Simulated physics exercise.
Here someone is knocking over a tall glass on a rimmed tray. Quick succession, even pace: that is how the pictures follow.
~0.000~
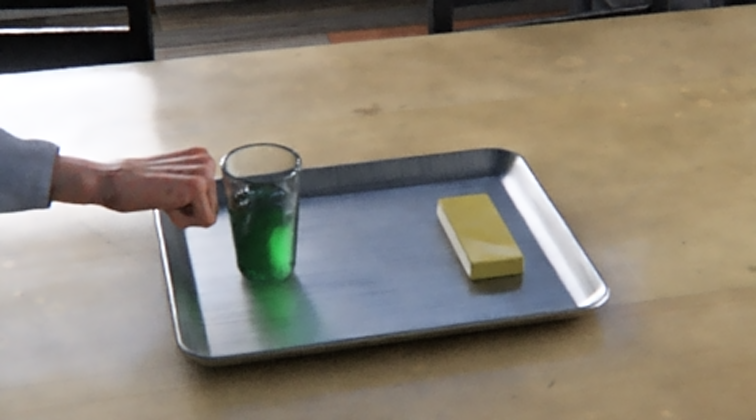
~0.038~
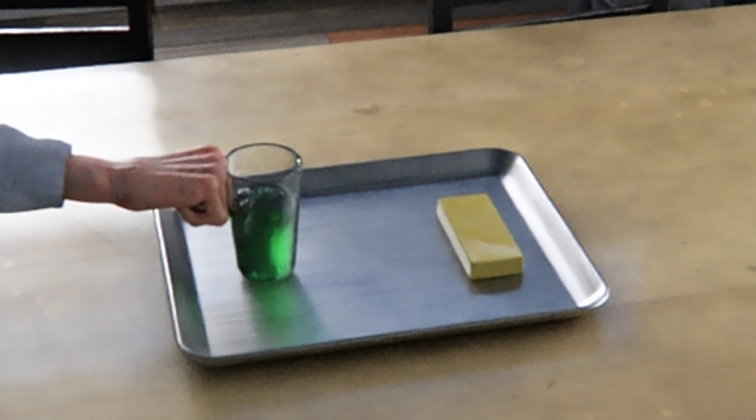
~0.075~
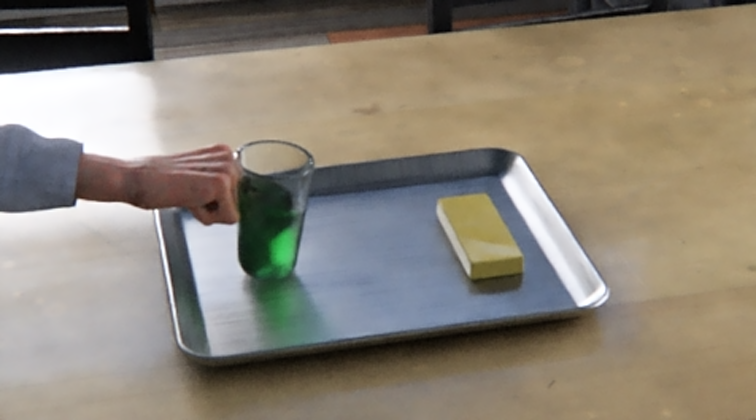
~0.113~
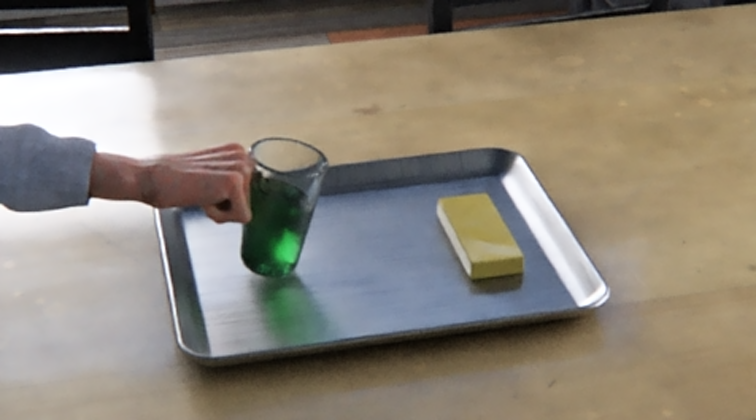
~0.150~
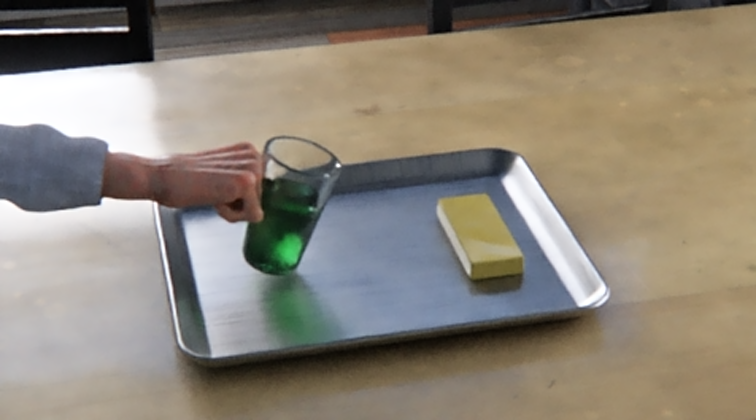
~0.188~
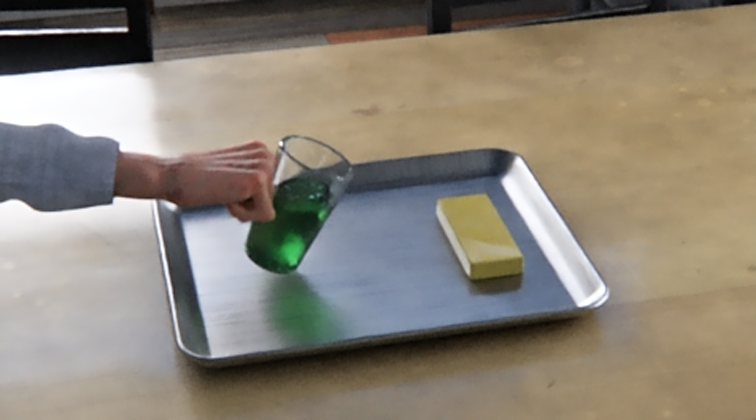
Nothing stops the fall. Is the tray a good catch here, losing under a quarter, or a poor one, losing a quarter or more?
A good catch.
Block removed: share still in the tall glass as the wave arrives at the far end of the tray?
60 %.
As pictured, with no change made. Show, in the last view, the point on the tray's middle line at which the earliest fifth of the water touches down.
I'd mark it somewhere roughly at pixel (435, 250).
A moment on, the tall glass is falling and 100 per cent is in the glass, 0 on the tray and 0 above or beyond its rim.
Next, the tall glass lies on its side and 72 per cent is in the glass, 16 on the tray and 12 above or beyond its rim.
Then the tall glass lies on its side and 39 per cent is in the glass, 49 on the tray and 12 above or beyond its rim.
Later the tall glass lies on its side and 21 per cent is in the glass, 72 on the tray and 8 above or beyond its rim.
In the end 92 per cent is held by tray and glass, 8 is off the tray.
